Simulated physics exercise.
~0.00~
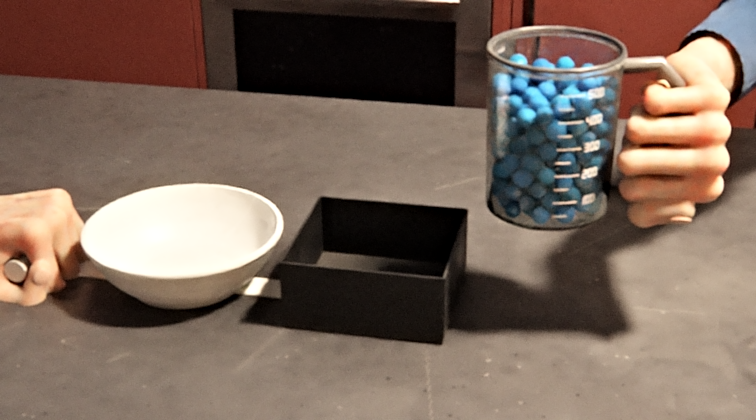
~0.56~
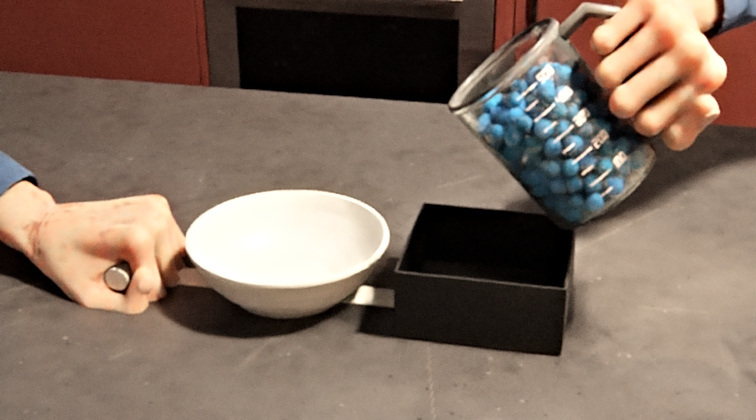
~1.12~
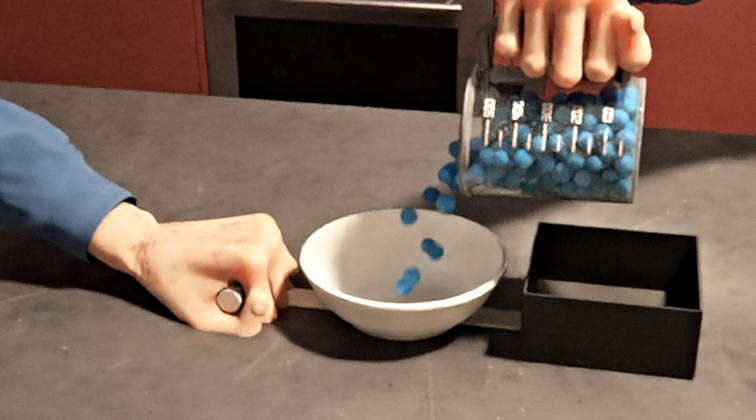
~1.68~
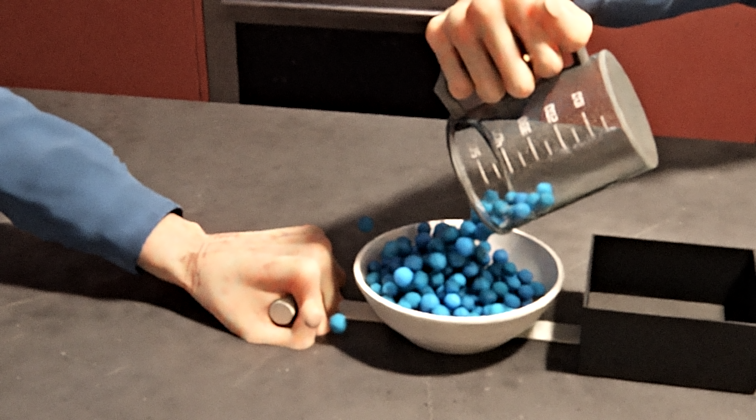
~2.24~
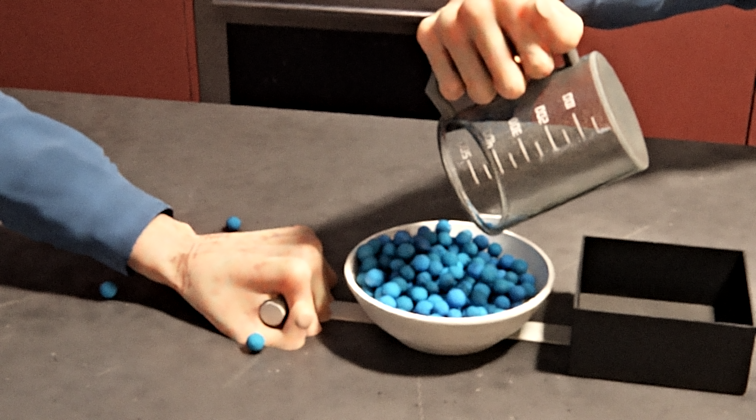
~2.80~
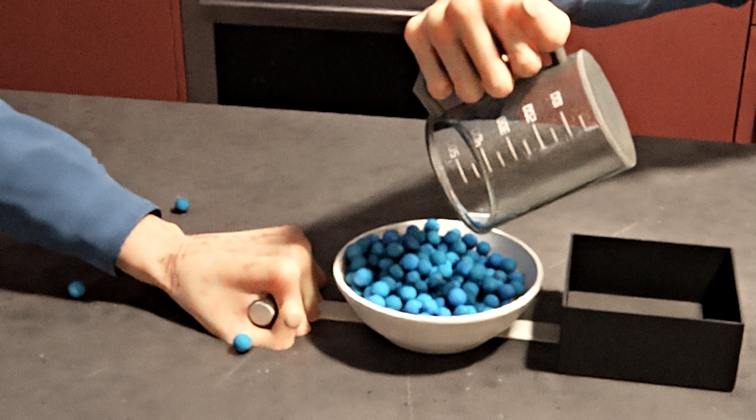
On a dark table, a hand slides a bowl right as another fills it with blue balls.
